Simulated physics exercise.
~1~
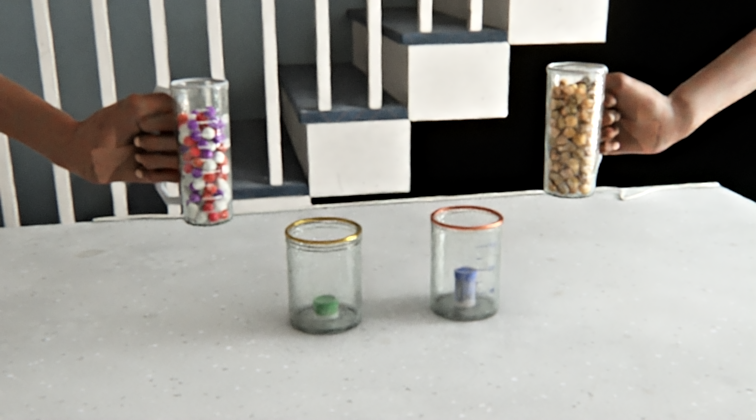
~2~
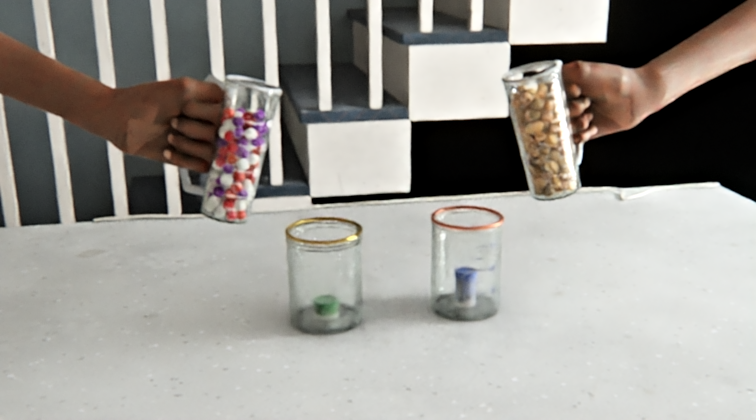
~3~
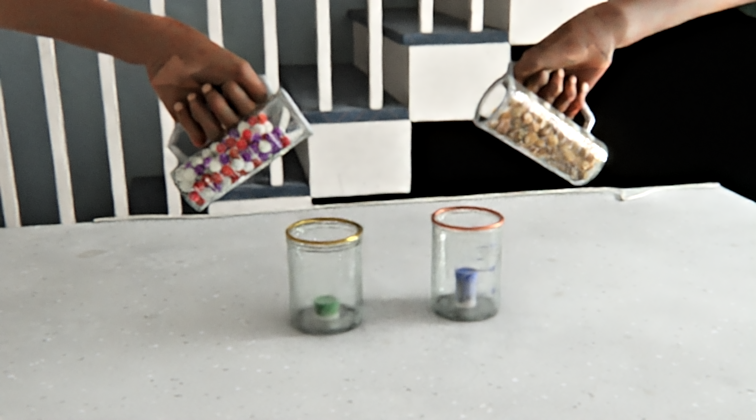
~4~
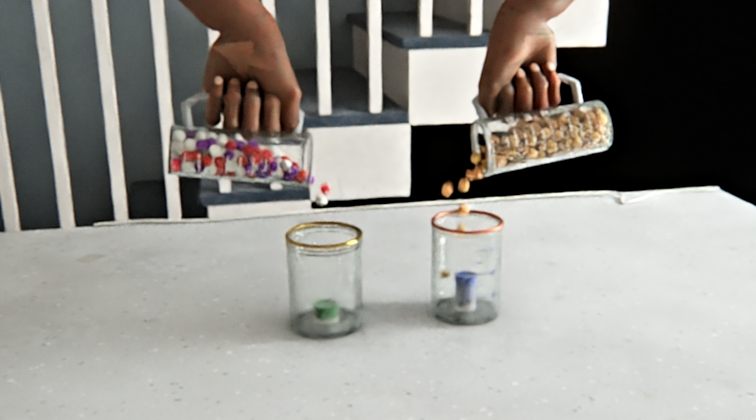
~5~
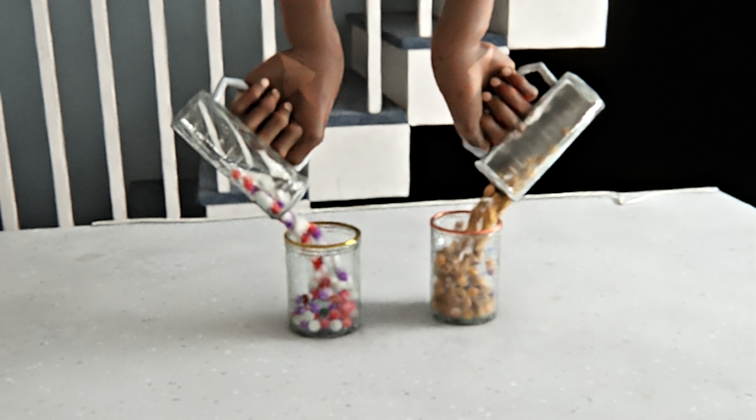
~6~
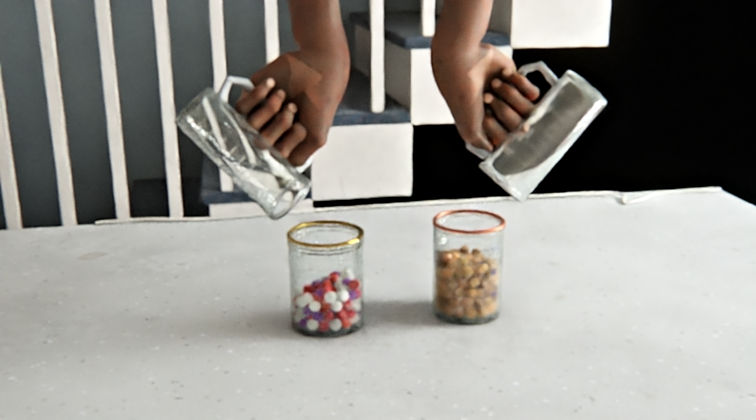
Two hands tipping glass mugs of colourful beads and brown nut-like pieces into two glass containers, burying the green and blue objects.
